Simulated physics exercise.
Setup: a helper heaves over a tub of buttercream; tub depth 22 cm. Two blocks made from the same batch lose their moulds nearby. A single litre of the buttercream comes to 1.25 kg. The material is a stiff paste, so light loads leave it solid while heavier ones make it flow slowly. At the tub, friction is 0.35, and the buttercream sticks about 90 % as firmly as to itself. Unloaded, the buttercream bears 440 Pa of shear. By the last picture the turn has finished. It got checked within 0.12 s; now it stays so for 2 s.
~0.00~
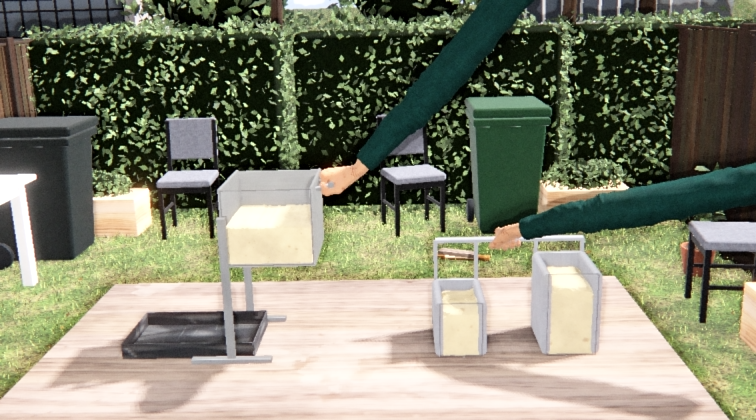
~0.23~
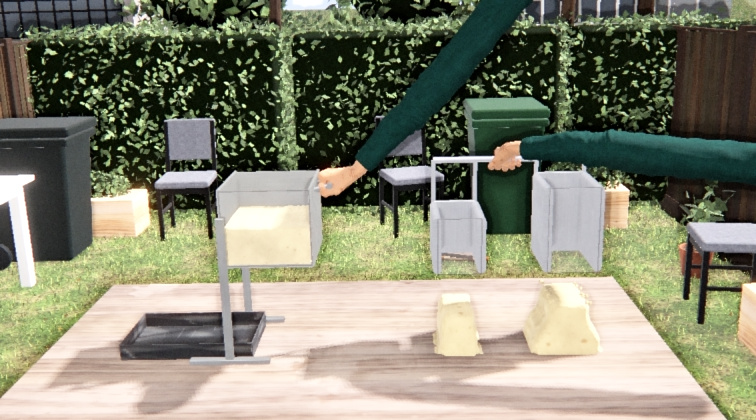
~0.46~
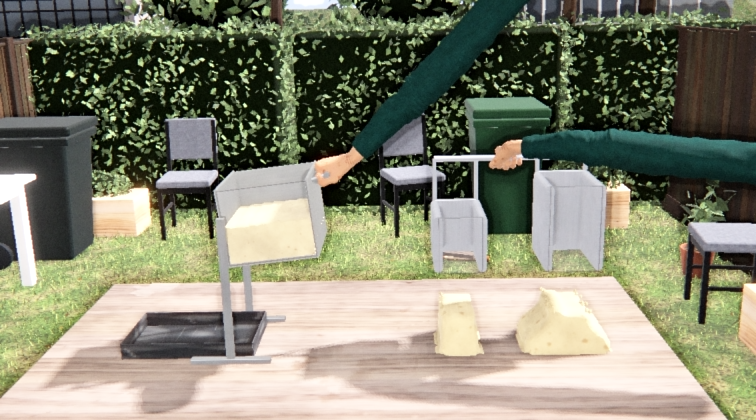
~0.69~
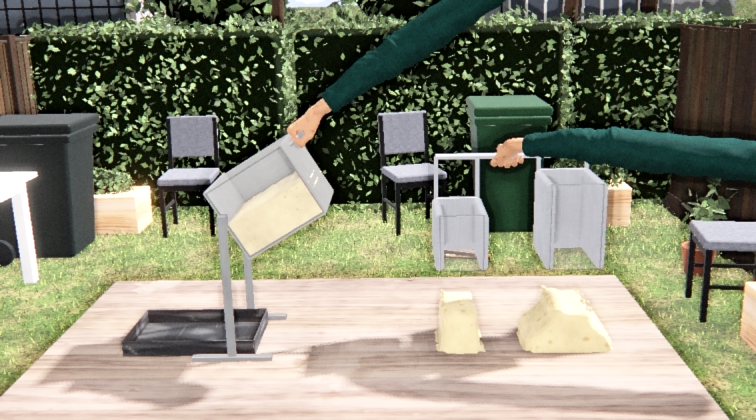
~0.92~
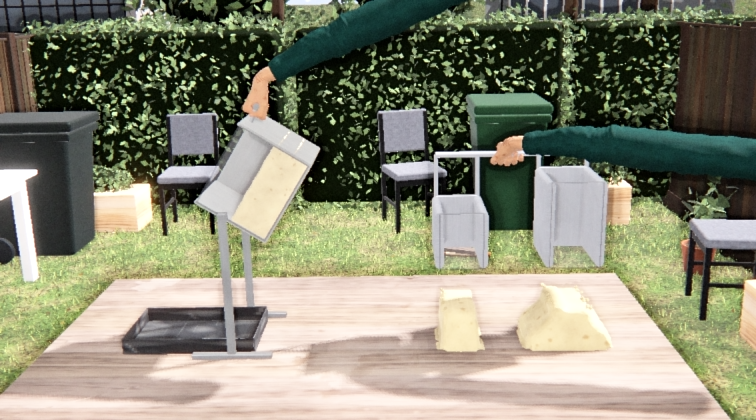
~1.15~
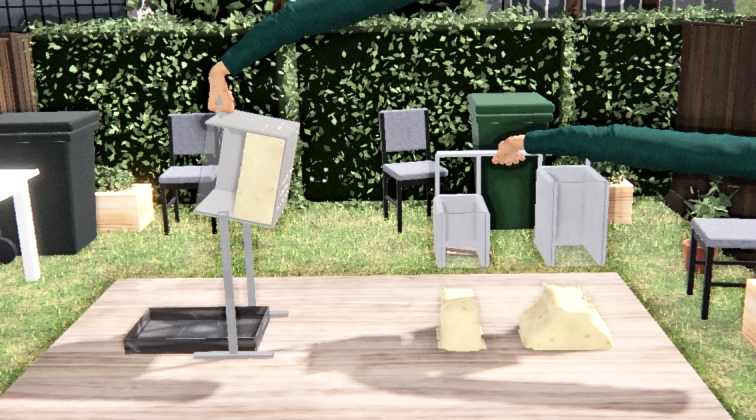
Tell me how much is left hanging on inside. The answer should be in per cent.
Roughly 100 % is left.
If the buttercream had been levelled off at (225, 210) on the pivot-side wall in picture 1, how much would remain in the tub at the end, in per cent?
About 90 per cent.
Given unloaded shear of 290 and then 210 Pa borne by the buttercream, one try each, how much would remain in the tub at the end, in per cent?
First try roughly 90 per cent, second try roughly 75 per cent.
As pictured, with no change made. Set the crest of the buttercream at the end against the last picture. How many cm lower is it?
About 5 cm.
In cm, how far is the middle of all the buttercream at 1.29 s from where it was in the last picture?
Displacement noted: Approx. 1 cm... about that.
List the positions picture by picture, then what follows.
In the first frame, handle-side rim at (309, 189), tilt 0 degrees; crest of the buttercream at (237, 228); block heights 14 cm, 21 cm (left to right).
In the second frame, handle-side rim at (308, 190), tilt 0 degrees; crest of the buttercream at (235, 229); block heights 13 cm, 17 cm (left to right).
In the third frame, handle-side rim at (304, 180), tilt 6 degrees; crest of the buttercream at (306, 219); block heights 13 cm, 14 cm (left to right).
In the fourth frame, handle-side rim at (279, 147), tilt 31 degrees; crest of the buttercream at (299, 182); block heights 13 cm, 14 cm (left to right).
In the fifth frame, handle-side rim at (238, 126), tilt 58 degrees; crest of the buttercream at (276, 149); block heights 13 cm, 14 cm (left to right).
In the sixth frame, handle-side rim at (207, 124), tilt 78 degrees; crest of the buttercream at (250, 134); block heights 13 cm, 14 cm (left to right).
After 1.29 s, the tub is at 78 degrees and holds 100 %.
After 1.46 s, the tub is at 78 degrees and holds 100 %.
After 1.63 s, the tub is at 78 degrees and holds 100 %.
After 1.80 s, the tub is at 78 degrees and holds 100 %.
After 3.15 s, the tub is at 78 degrees and holds 100 %.
